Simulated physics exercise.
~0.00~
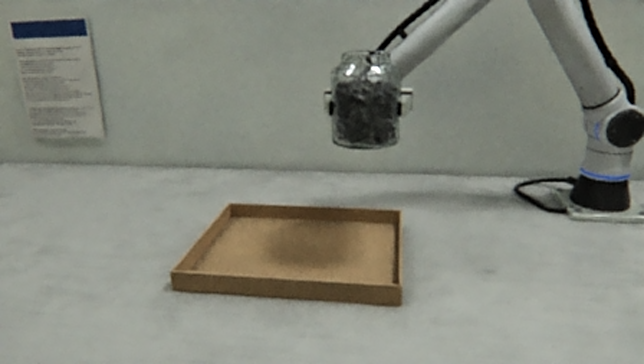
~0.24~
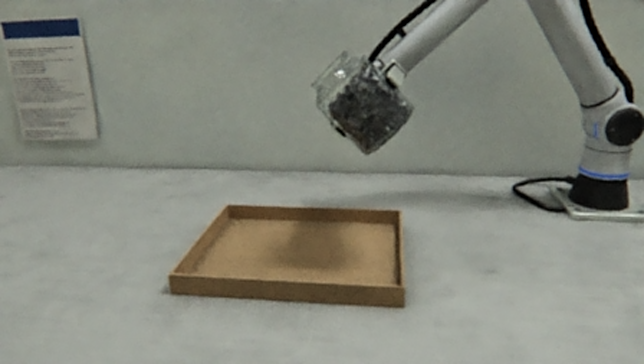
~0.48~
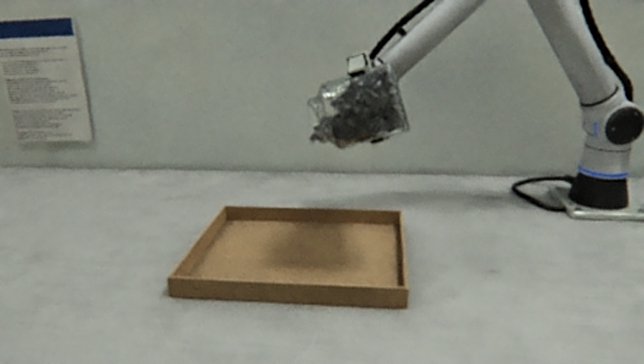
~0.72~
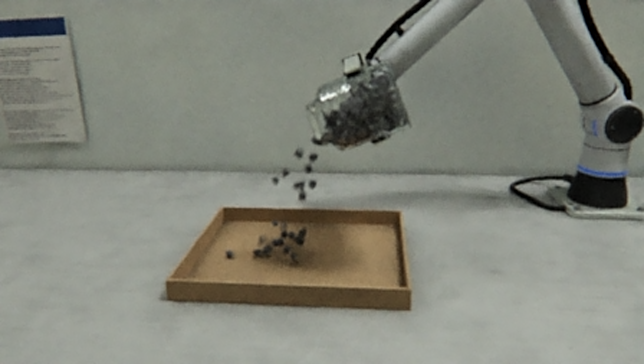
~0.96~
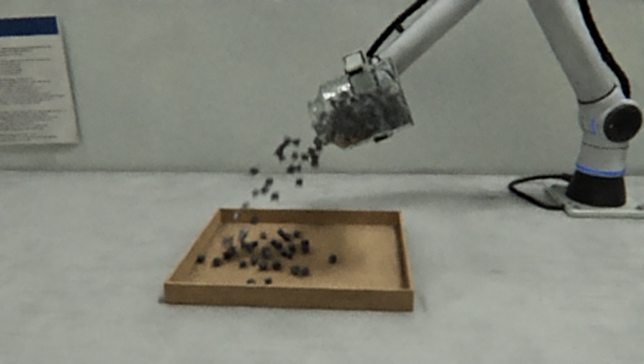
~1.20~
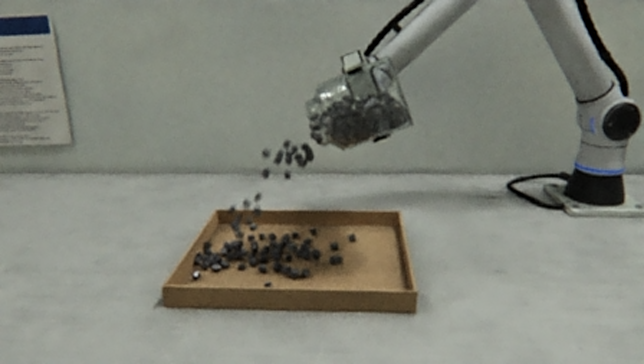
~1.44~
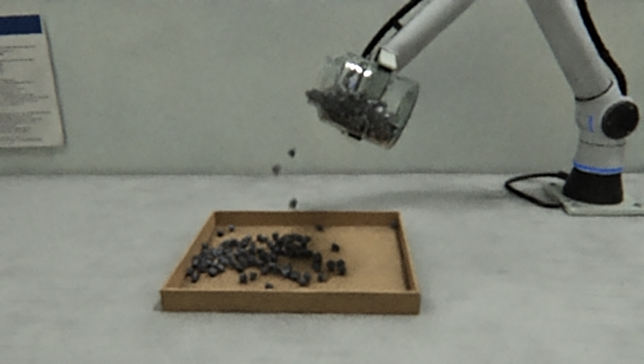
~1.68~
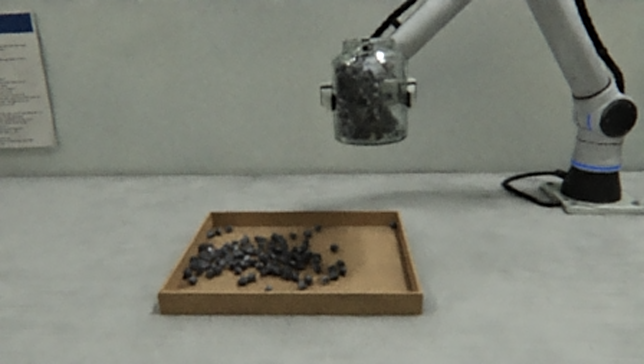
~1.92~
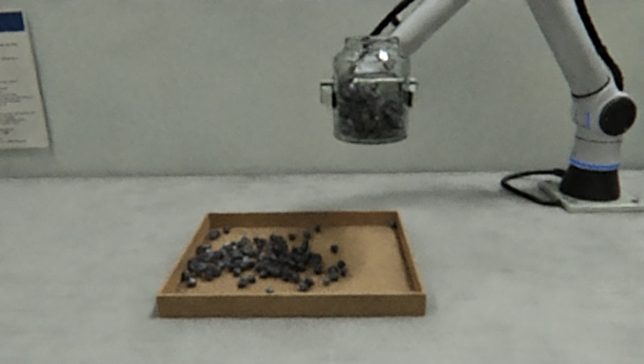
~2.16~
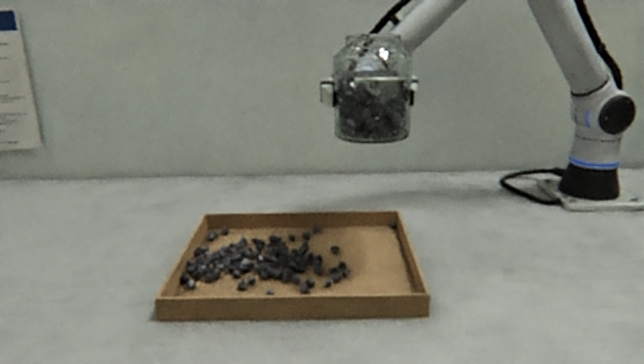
A robot arm holding a clear jar of dark pebbles tips it to the left over a shallow brown tray, spilling a stream of pebbles into it, then turns the jar upright again, leaving a scattered pile in the tray and many pebbles still in the jar.
